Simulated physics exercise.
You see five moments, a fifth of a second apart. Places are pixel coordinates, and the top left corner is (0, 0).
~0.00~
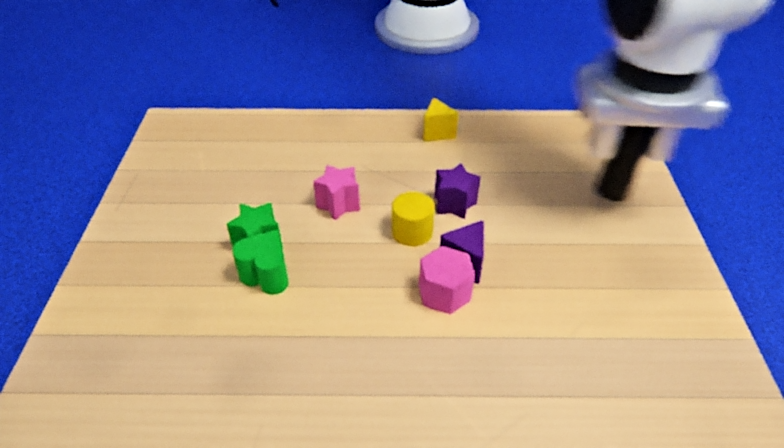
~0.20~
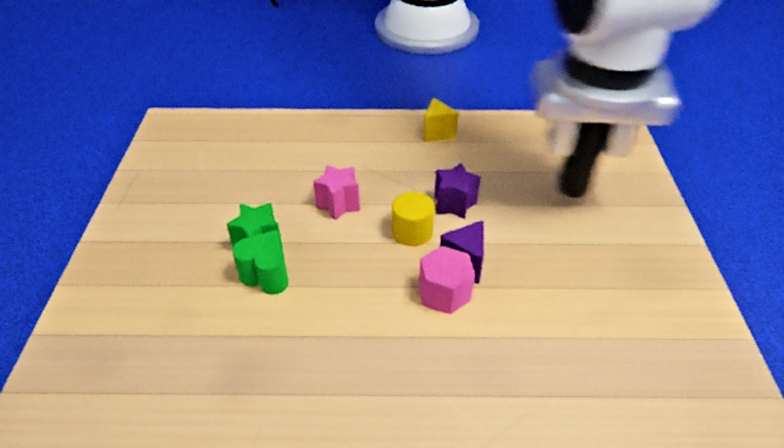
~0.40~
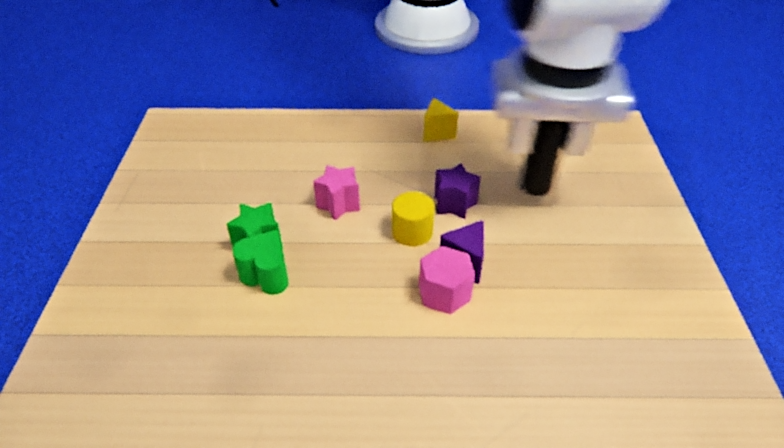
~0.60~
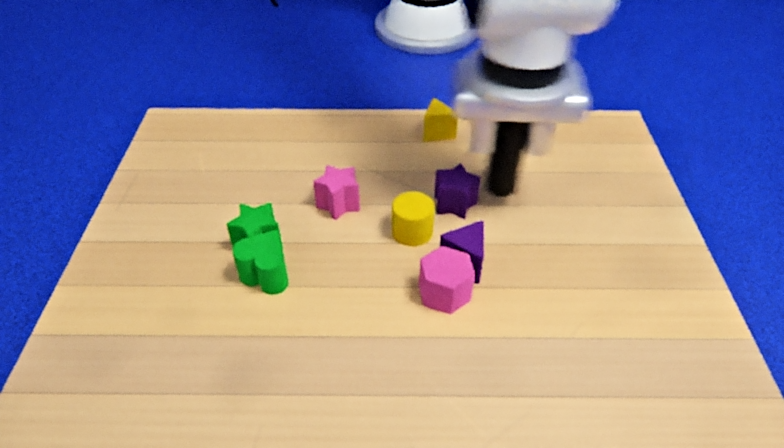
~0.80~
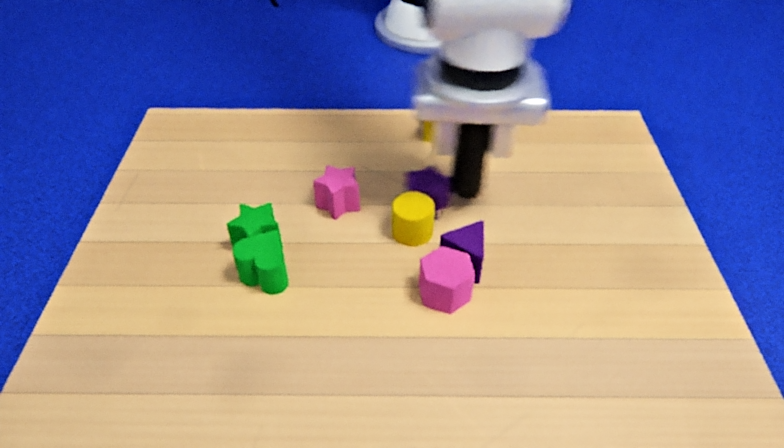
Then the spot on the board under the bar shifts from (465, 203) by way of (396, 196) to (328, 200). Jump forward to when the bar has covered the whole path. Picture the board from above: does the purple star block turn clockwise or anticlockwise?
From above, the purple star block will be seen to turn anti-clockwise.
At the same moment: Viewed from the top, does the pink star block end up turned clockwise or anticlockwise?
Verdict: Clockwise.
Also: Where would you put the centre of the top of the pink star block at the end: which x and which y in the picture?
The pink star block ends near (296, 186).
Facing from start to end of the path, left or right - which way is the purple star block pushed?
The left-hand side.
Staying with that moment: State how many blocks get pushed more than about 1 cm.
The number is two.
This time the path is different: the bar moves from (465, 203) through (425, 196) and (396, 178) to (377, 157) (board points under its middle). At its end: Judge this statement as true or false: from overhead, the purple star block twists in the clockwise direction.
Answer: False.
The first path, step by step. One third of the way, bar (419, 183); purple star block (390, 179), turned 55° anticlockwise.
Two thirds of the way, bar (371, 182); pink star block (316, 181), turned 30° clockwise; purple star block (353, 188), turned 95° anticlockwise.
At the end, bar (326, 186); pink star block (296, 186), turned 50° clockwise; yellow disc in place; purple star block (340, 195), turned 140° anticlockwise.
